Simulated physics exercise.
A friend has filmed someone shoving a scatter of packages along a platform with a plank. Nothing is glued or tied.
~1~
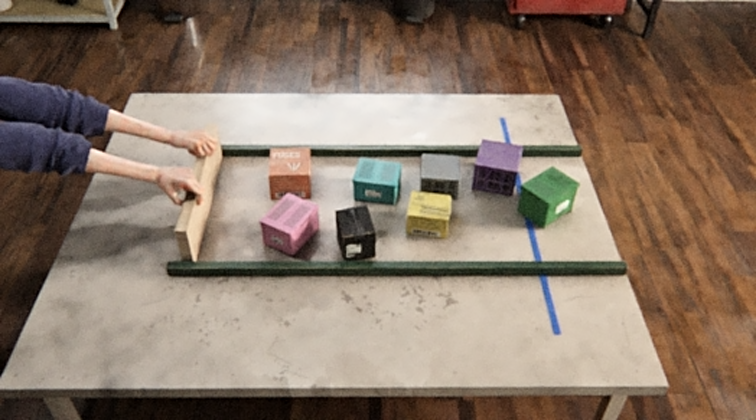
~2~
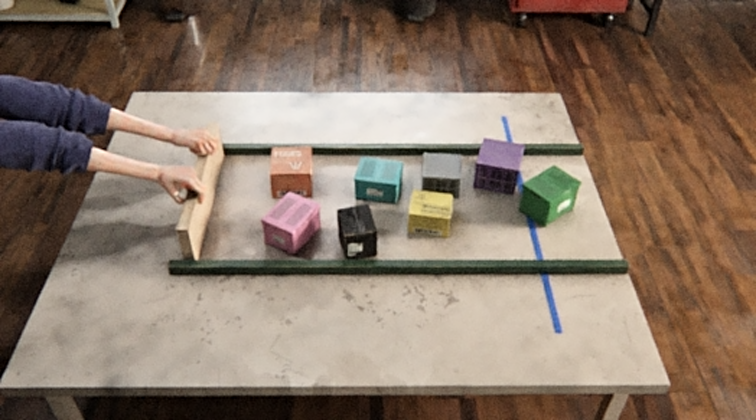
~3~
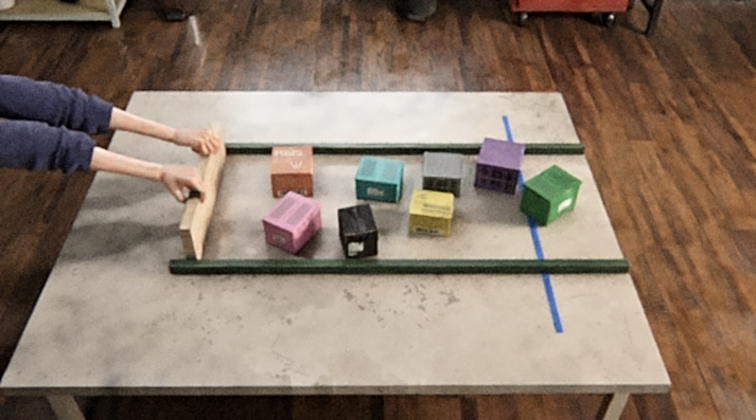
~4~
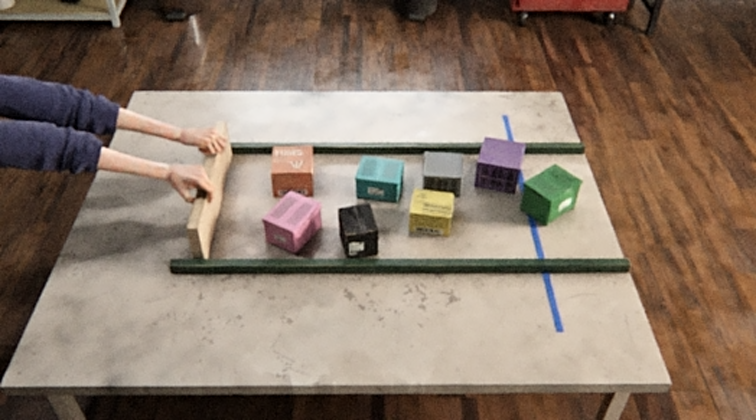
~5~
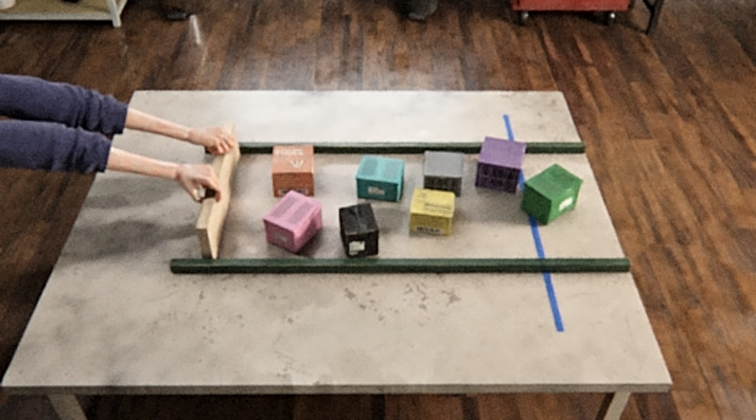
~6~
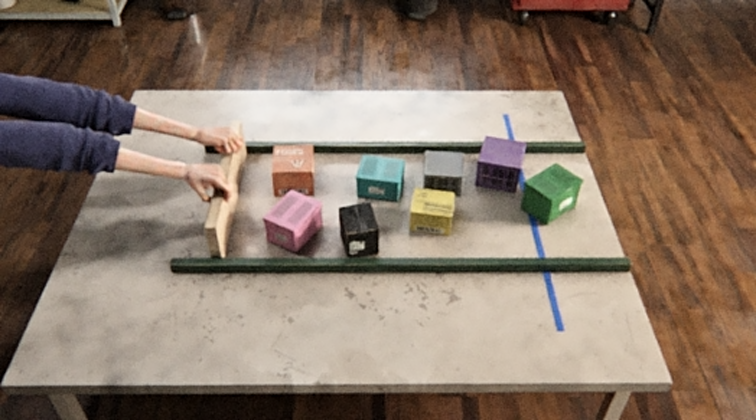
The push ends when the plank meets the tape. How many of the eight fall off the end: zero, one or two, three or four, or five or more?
Here the number that fall off is three or four.
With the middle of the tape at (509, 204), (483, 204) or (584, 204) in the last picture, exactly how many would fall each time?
Try by try, 3, 1 and 7.
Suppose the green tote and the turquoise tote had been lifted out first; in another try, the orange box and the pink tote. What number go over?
It would be 1 and 1.
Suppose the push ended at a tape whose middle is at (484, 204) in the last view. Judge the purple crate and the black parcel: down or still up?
The purple crate drops off; the black parcel is kept.
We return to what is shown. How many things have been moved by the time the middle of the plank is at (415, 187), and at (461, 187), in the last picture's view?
The counts are 7 and 8.
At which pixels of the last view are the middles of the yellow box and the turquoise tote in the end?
First (592, 207), then (590, 178).
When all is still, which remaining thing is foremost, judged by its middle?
Foremost is the turquoise tote.
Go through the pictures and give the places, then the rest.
Green tote (547, 198); purple crate (497, 167); grey crate (440, 177); plank (201, 190); tape (525, 208), in the first frame.
Purple crate (499, 166); plank (203, 189), in the second frame.
Grey crate (442, 175); yellow box (431, 213), in the third frame.
Green tote (550, 195); pink tote (293, 223), in the fourth frame.
Purple crate (501, 164); black parcel (359, 231), in the fifth frame.
Green tote (551, 195); purple crate (501, 164); grey crate (443, 174); plank (228, 187); tape (529, 204), in the sixth frame.
Early on, none off yet; green tote at rest near (551, 195); purple crate at rest near (501, 164); grey crate at rest near (443, 174).
A while later, none off yet; green tote moving near (554, 196); purple crate travelled about its own width near (566, 162); grey crate travelled well along near (529, 173).
Finally, the number that fall off is three or four; lost, grey crate, purple crate and green tote.
